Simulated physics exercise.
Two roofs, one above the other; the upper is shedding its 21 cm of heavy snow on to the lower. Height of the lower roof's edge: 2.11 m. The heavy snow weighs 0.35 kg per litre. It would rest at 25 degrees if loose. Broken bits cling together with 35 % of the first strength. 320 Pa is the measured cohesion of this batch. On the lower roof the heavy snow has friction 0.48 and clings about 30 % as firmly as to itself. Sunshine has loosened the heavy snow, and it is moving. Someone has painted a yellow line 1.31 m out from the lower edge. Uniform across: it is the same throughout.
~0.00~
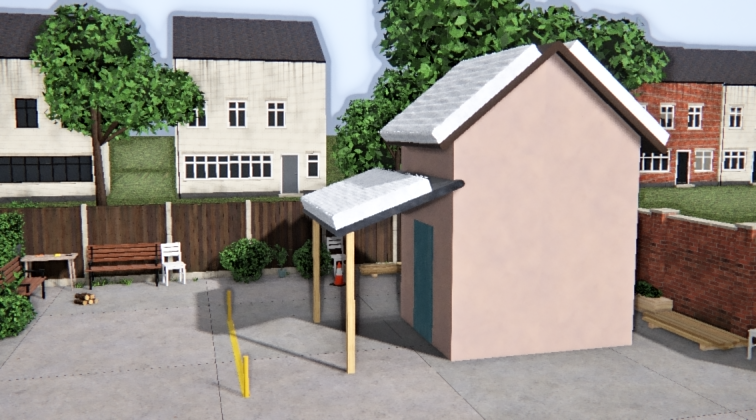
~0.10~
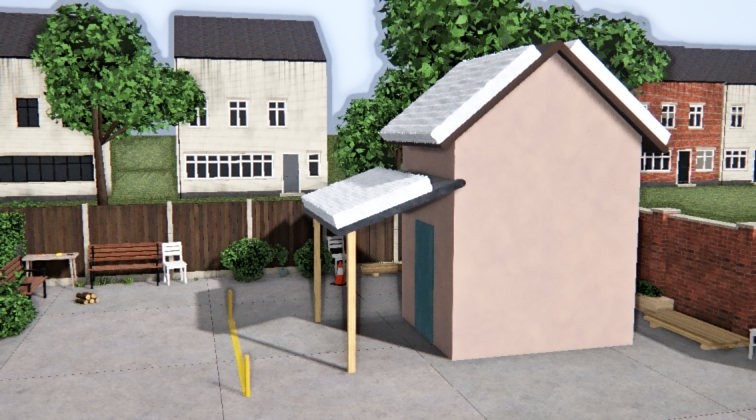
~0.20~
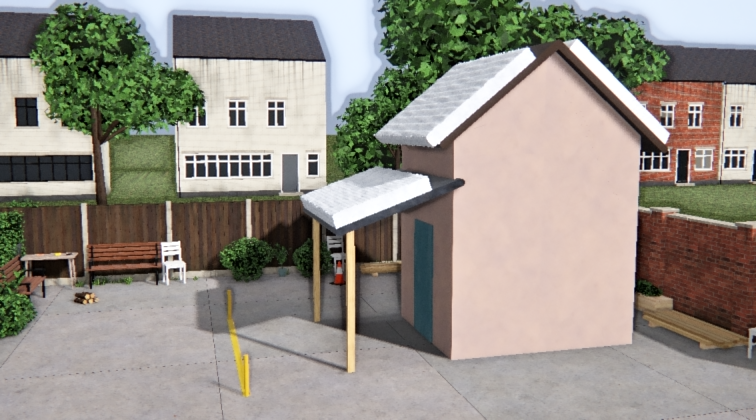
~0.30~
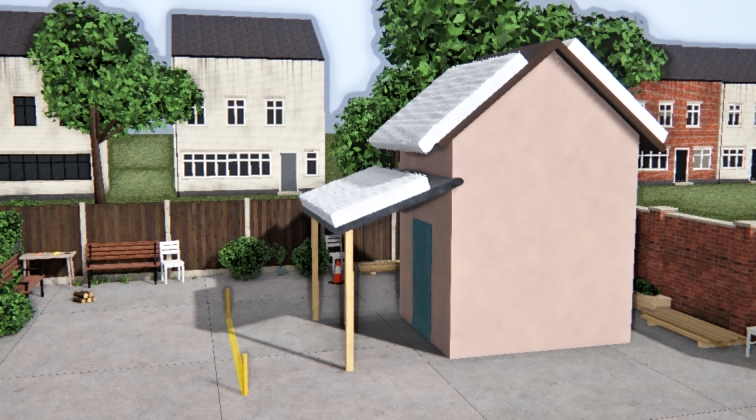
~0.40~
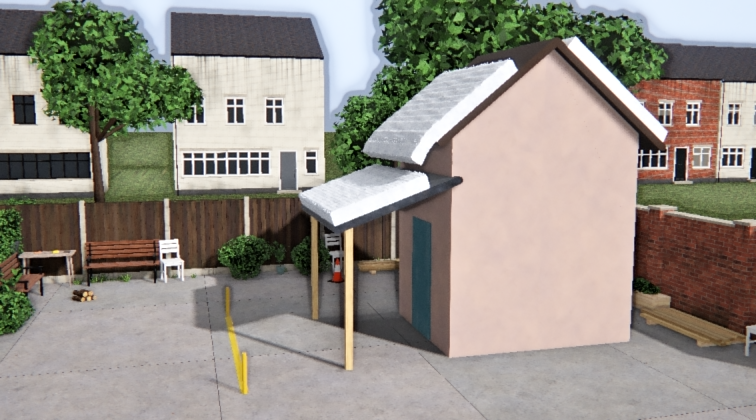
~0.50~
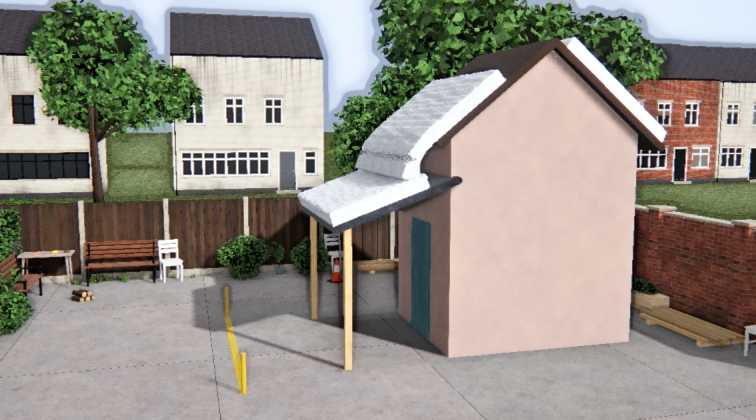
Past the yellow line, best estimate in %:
37 %.
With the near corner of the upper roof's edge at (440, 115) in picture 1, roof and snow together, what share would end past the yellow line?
Roughly 50 %.
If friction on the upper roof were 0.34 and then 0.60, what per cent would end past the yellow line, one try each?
Roughly 25 per cent first, roughly 10 per cent second.
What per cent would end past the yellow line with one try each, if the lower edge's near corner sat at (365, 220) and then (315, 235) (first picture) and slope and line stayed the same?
Try 1: 40 %; try 2: 35 %.
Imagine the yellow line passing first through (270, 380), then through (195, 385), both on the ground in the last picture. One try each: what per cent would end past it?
The first line gives 50 in a hundred and the second 22 in a hundred.
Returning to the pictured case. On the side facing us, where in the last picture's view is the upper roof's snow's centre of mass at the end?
Position: About (240, 342).
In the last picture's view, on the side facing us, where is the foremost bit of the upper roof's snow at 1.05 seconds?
You'll find it somewhere near (311, 222) on the near face.
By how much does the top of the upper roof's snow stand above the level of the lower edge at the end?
Roughly 0.7 m.
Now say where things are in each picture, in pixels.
In the first frame, foremost bit of the heavy snow at (438, 133).
In the second frame, foremost bit of the heavy snow at (438, 133), its middle shifted 2.8 cm, 1 % of it past the upper edge, in one piece.
In the third frame, foremost bit of the heavy snow at (433, 137), its middle shifted 11 cm, 5 % of it past the upper edge, in one piece.
In the fourth frame, foremost bit of the heavy snow at (425, 141), its middle shifted 24 cm, 12 % of it past the upper edge, in one piece.
In the fifth frame, foremost bit of the heavy snow at (416, 147), its middle shifted 44 cm, 21 % of it past the upper edge, cracking.
In the sixth frame, foremost bit of the heavy snow at (406, 170), its middle shifted 68 cm, 34 % of it past the upper edge, cracking.
After 1.05 s, none is below the lower edge and 0 % is past the line.
After 1.70 s, 62 % is below the lower edge and 17 % is past the line.
After 2.35 s, 72 % is below the lower edge and 37 % is past the line.
After 3.00 s, 72 % is below the lower edge and 37 % is past the line.
After 3.10 s, 72 % is below the lower edge and 37 % is past the line.
